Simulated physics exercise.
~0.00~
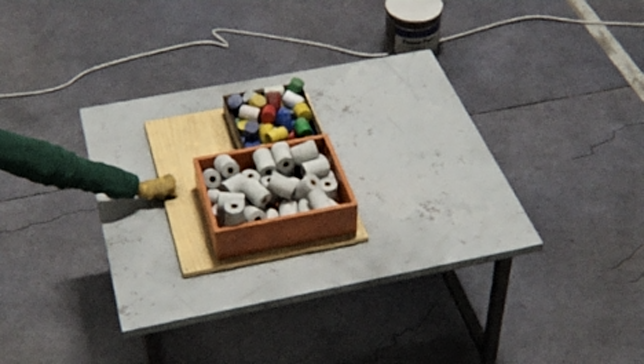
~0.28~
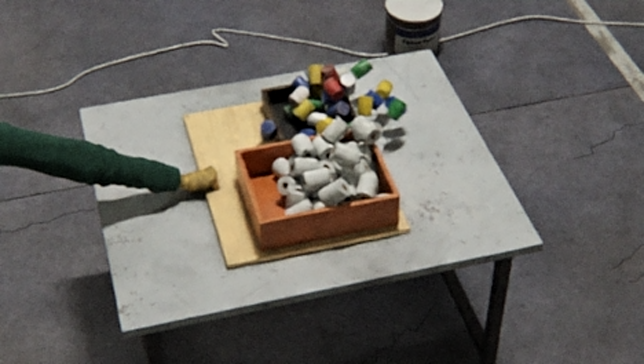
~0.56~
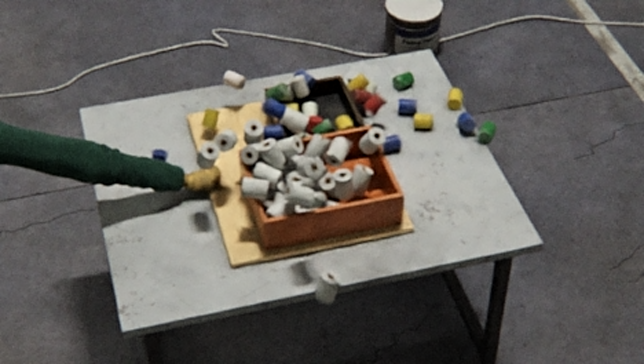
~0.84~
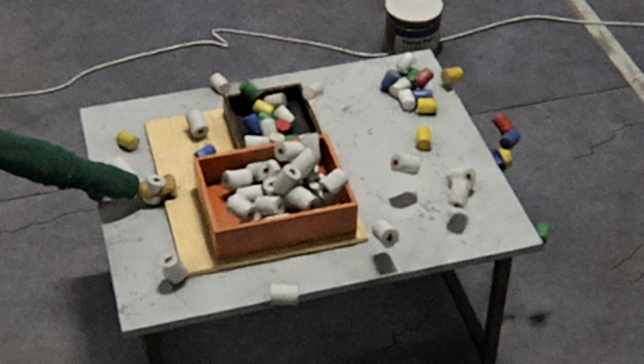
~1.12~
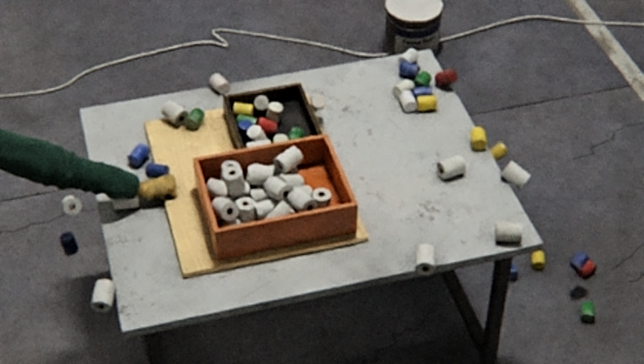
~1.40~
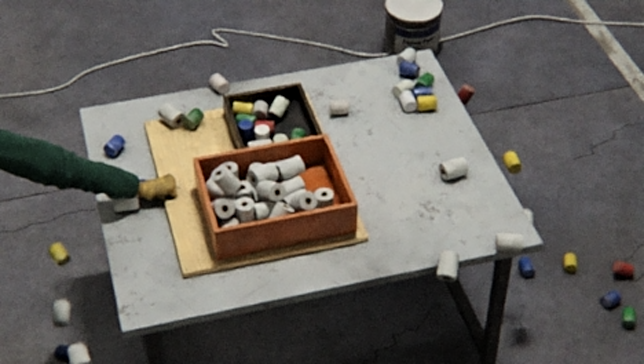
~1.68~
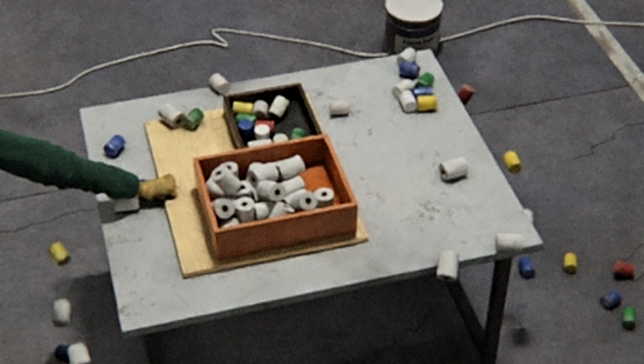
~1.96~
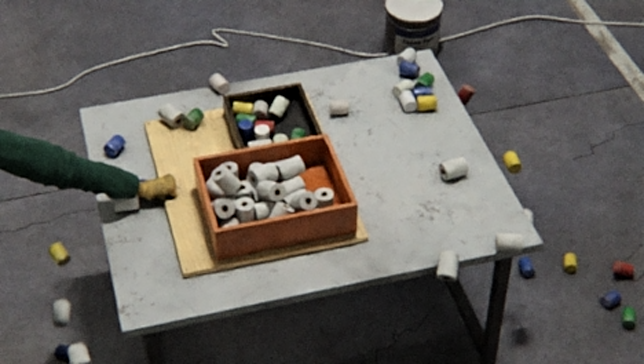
A dark green arm with a tan tip rattles a wooden board on a pale grey table, seen from above by a still camera on a dark floor. The board carries an orange box full of white rolls and, behind it, a smaller black box of colourful cylinders. The board jerks right, and pieces from both boxes fly up and spill out. It slides back left while they scatter over the table and tumble off its edges. Finally the board rests where it began, both boxes still partly filled, with stray pieces on the table and floor.
